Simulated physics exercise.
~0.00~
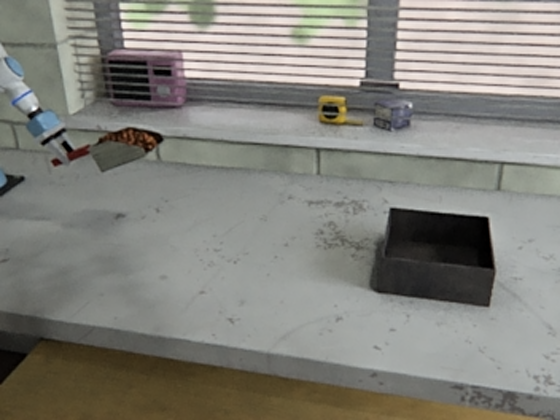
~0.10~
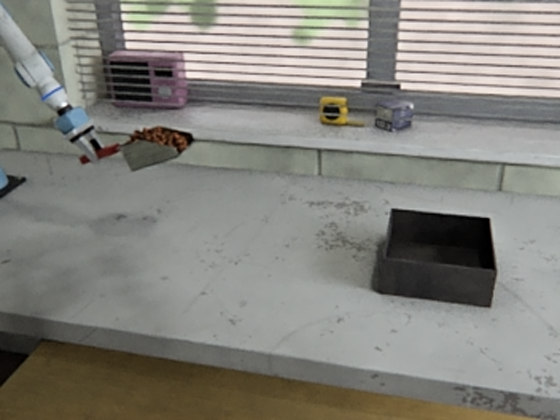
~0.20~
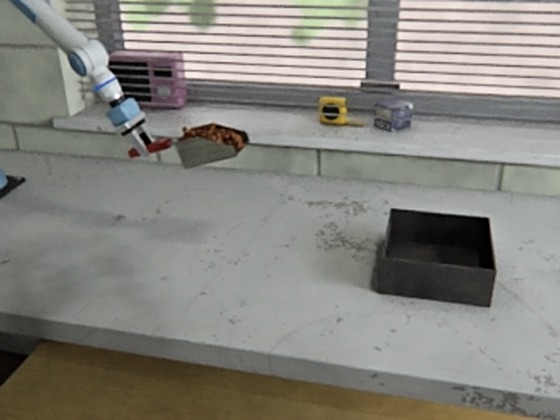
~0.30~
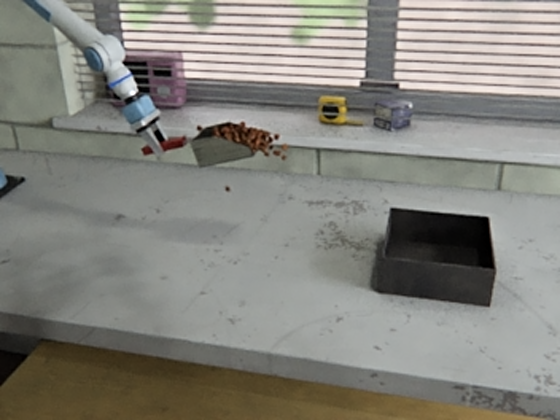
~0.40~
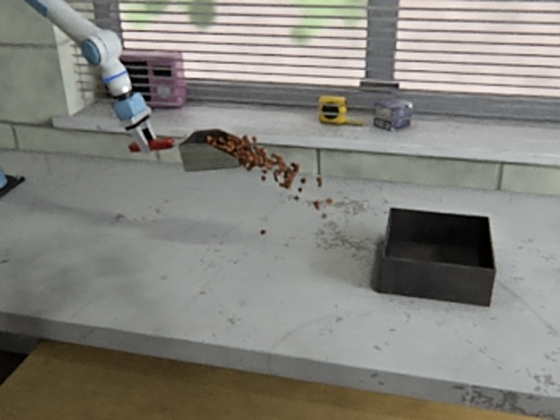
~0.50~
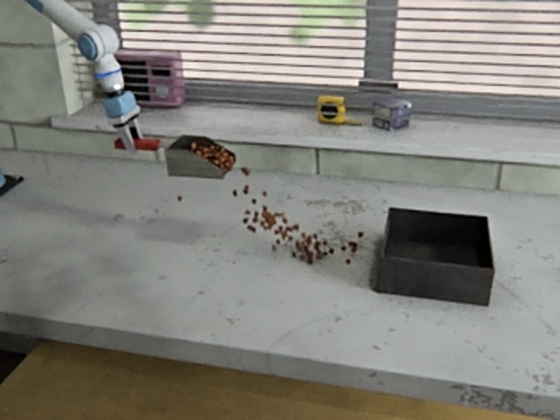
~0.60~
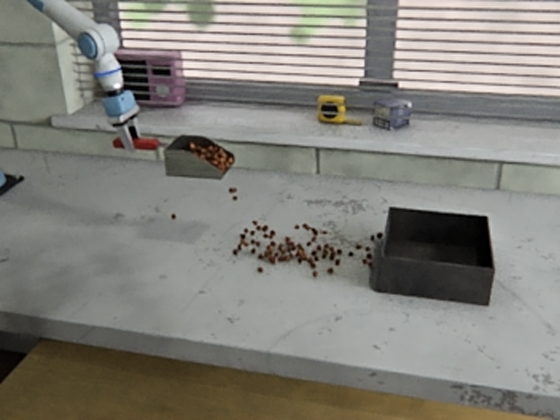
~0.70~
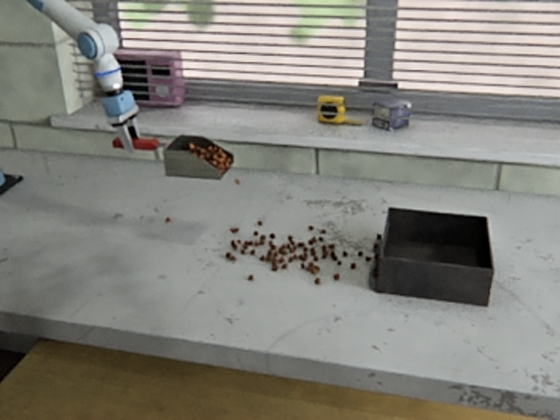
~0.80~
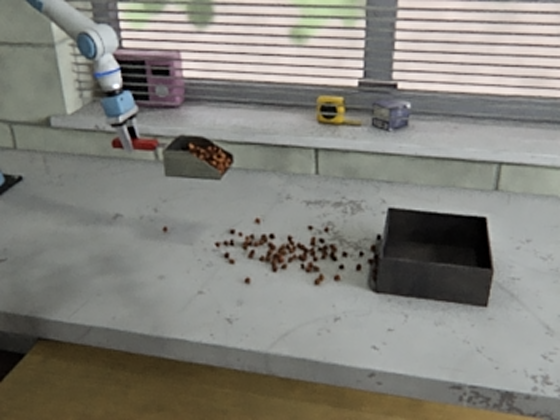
A robot arm carried a heaped scoop of brown pellets to the right above a grey counter, then drew back slightly as many spilled off the front, scattering beside the dark open box while the rest stayed in the scoop.
